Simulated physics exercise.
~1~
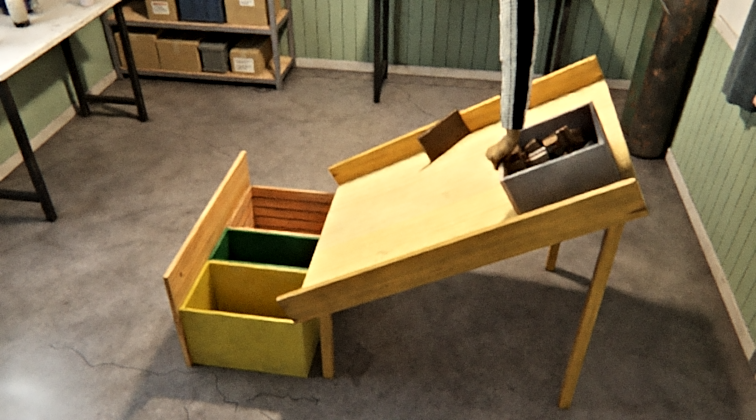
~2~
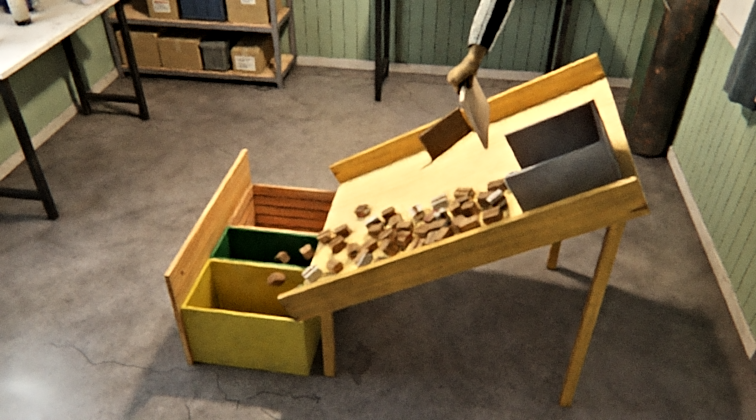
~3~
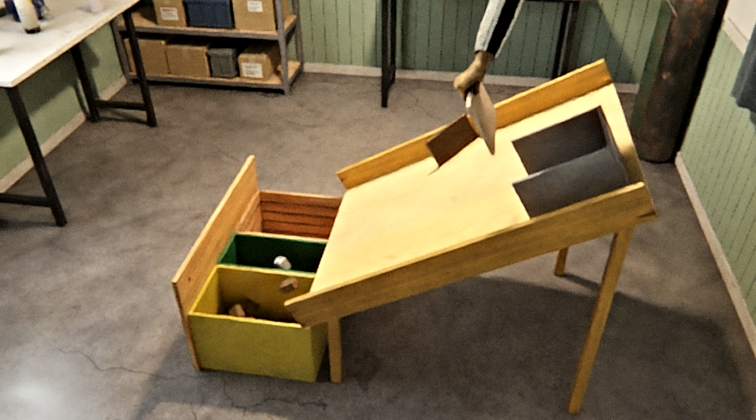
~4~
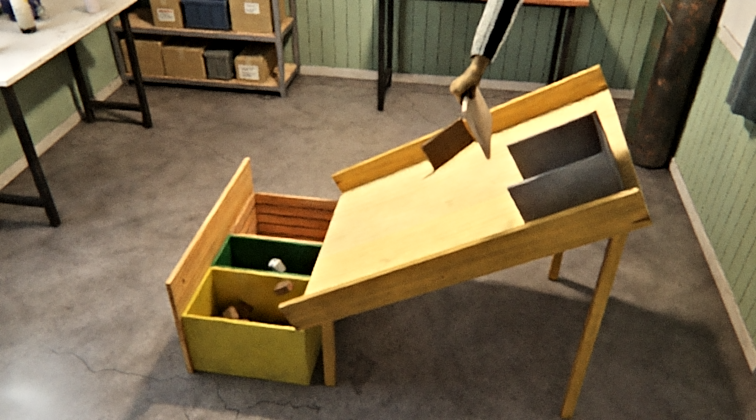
Small brown blocks tumbling left down a sloped table after a hand lifts a gate, settling mostly in the yellow bin.
